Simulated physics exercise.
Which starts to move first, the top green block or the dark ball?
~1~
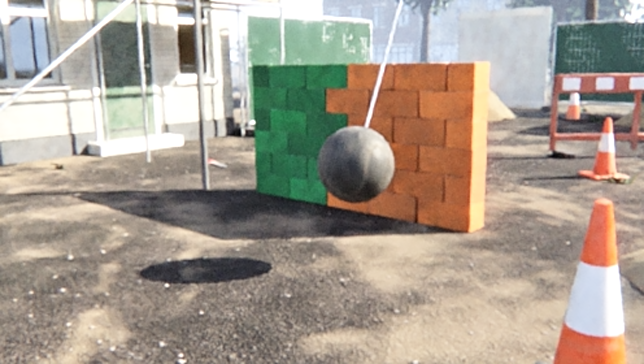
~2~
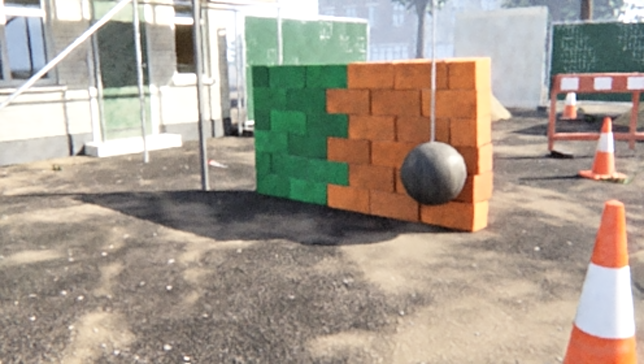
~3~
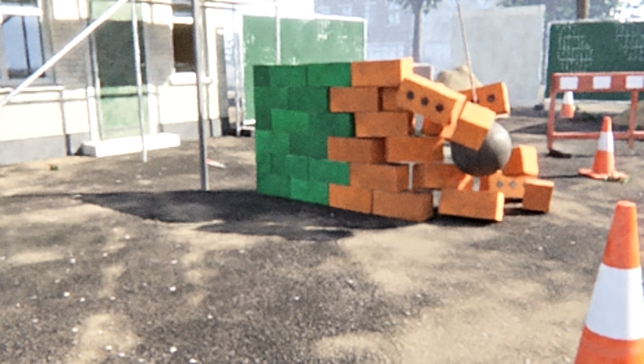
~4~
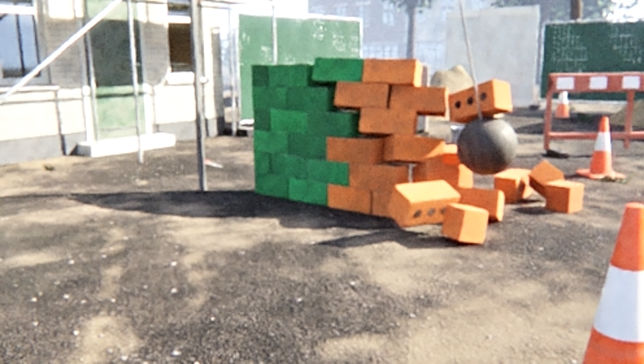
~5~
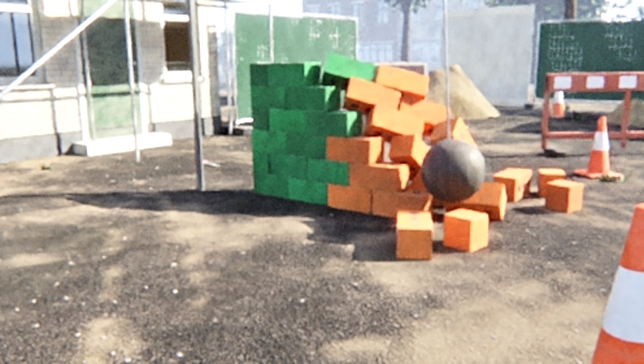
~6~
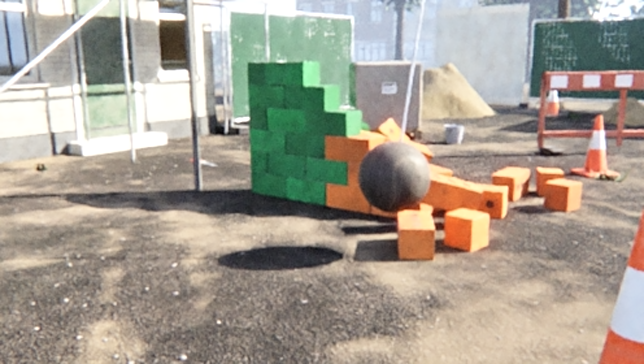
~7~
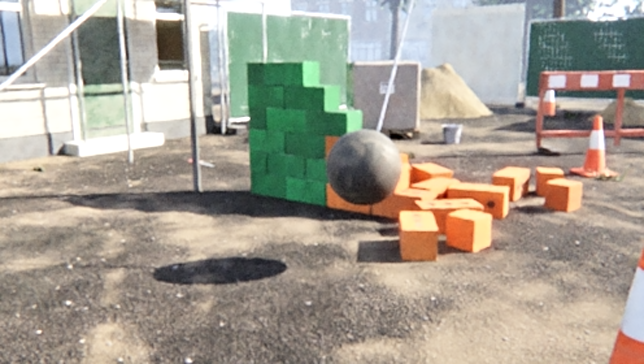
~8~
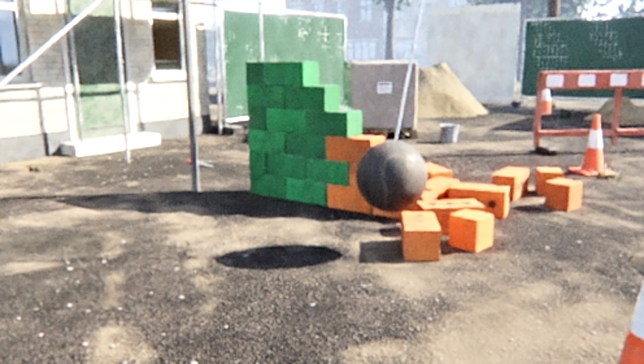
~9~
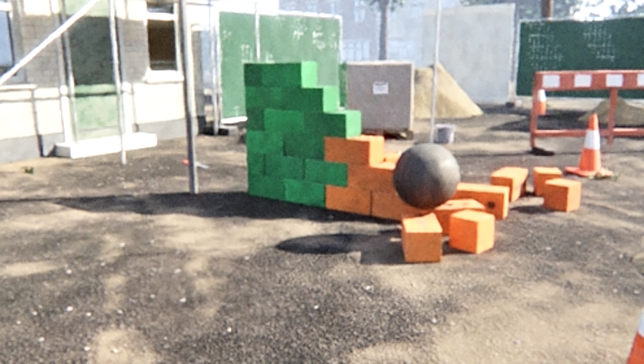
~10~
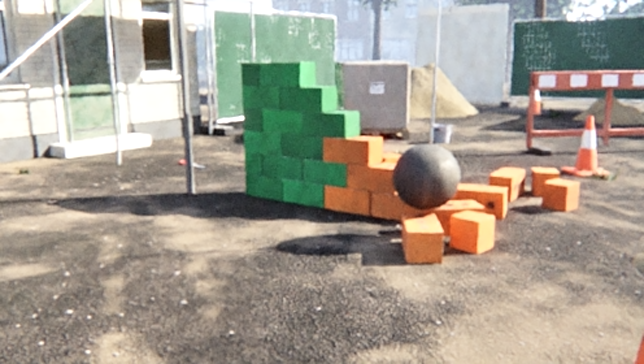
The dark ball starts to move first, swinging to the right while the top green block is still in place. The green block shifts only after the orange blocks have begun to fall.
